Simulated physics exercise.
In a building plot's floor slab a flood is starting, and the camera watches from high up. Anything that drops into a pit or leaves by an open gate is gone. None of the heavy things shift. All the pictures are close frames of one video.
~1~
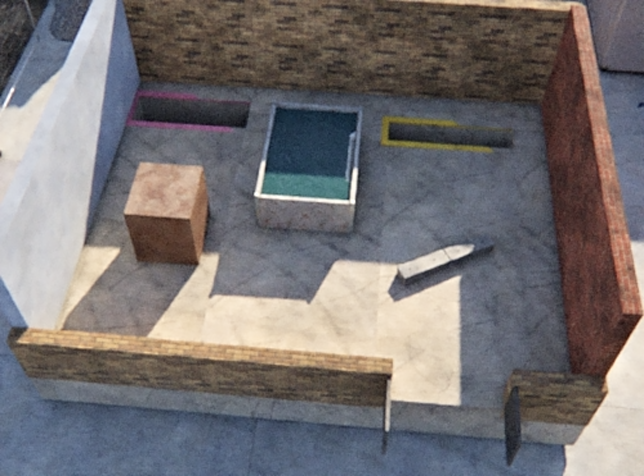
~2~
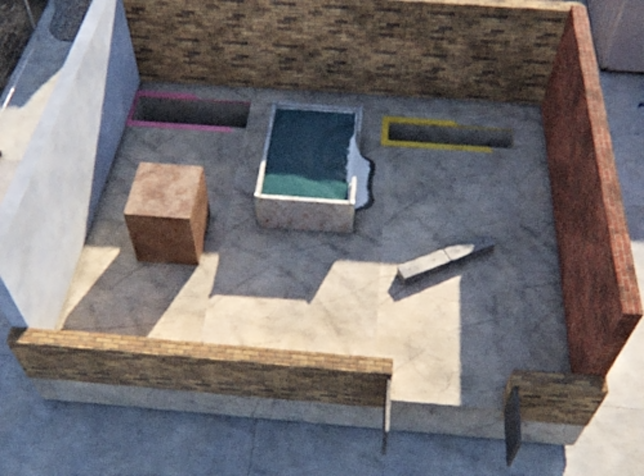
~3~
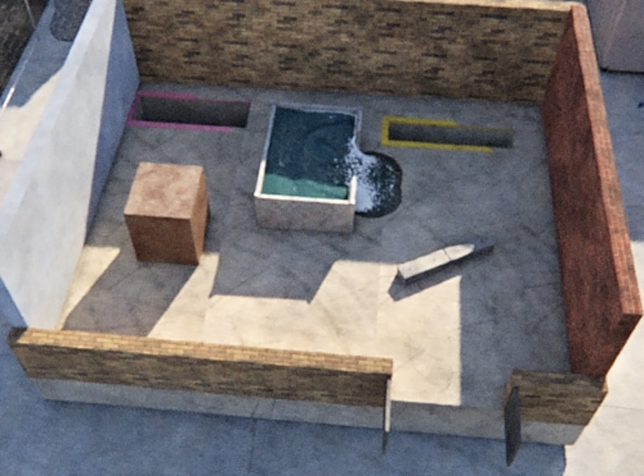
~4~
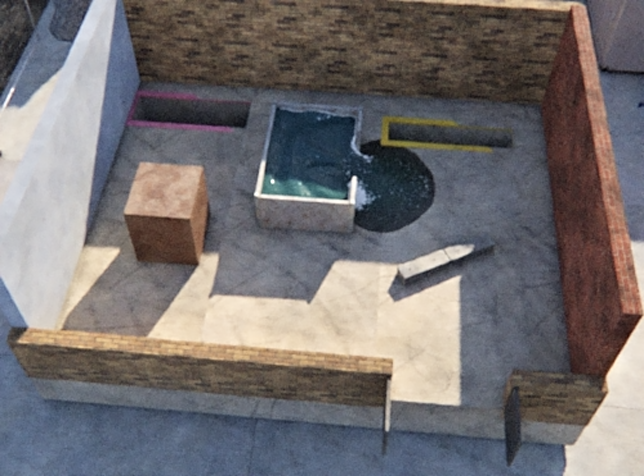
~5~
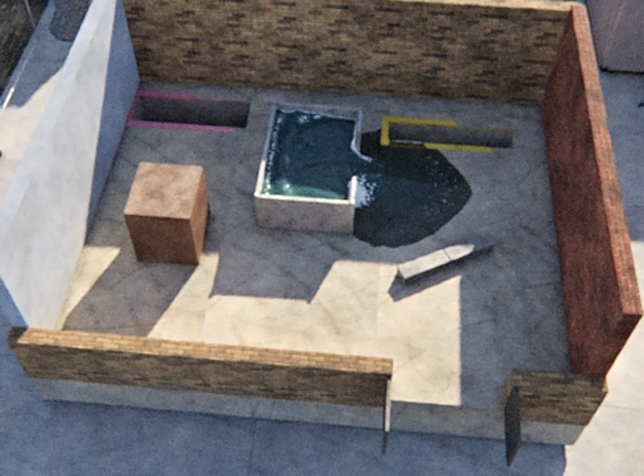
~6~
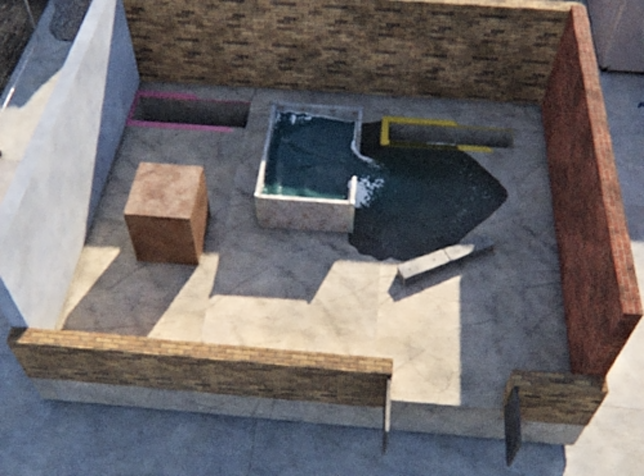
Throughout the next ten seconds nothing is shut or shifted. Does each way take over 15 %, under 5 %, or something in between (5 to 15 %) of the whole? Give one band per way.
At the end, the gate swallows five to fifteen per cent. The yellow pit swallows beyond fifteen per cent. The pink pit swallows below five per cent.
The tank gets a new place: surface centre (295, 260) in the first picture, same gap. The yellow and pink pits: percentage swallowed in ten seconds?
After ten seconds: Yellow pit at 25 percent, pink pit at 0 percent.
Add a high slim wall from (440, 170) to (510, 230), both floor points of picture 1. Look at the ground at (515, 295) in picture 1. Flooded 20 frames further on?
Finding: Waterlogged.
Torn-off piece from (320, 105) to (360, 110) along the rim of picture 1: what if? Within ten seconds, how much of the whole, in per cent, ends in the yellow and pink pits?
Yellow 30 %, pink 30 %.
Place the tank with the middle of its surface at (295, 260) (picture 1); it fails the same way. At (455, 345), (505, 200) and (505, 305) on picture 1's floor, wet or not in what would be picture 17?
Checking the three spots, I get swamped, swamped, swamped.
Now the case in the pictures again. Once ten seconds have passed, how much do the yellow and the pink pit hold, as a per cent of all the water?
About 36 and 2 per cent.
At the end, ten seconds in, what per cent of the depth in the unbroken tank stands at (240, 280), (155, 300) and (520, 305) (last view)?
4, 4, 4 %.
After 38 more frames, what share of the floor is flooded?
About 50 per cent.
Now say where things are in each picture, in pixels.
Still water in the open tank at (311, 153), in the first frame.
Water pours out at (354, 175) and has run to (366, 160), in the second frame.
Water pours out at (354, 175) and has run to (394, 204), in the third frame.
Water pours out at (354, 175) and has run to (430, 196), in the fourth frame.
The front is at (466, 195), out from the gap at (354, 175), in the fifth frame.
The front is at (501, 198), out from the gap at (354, 175), in the sixth frame.
A moment on, water covers 20 % of the floor; the gate 0 %, the yellow pit 3 %, the pink pit 0 %.
Next, water covers 25 % of the floor; the gate 0 %, the yellow pit 8 %, the pink pit 0 %.
Then, water covers 35 % of the floor; the gate 0 %, the yellow pit 14 %, the pink pit 0 %.
Later, water covers 50 % of the floor; the gate 4 %, the yellow pit 26 %, the pink pit 0 %.
In the end, water covers 65 % of the floor; the gate 9 %, the yellow pit 36 %, the pink pit 2 %.
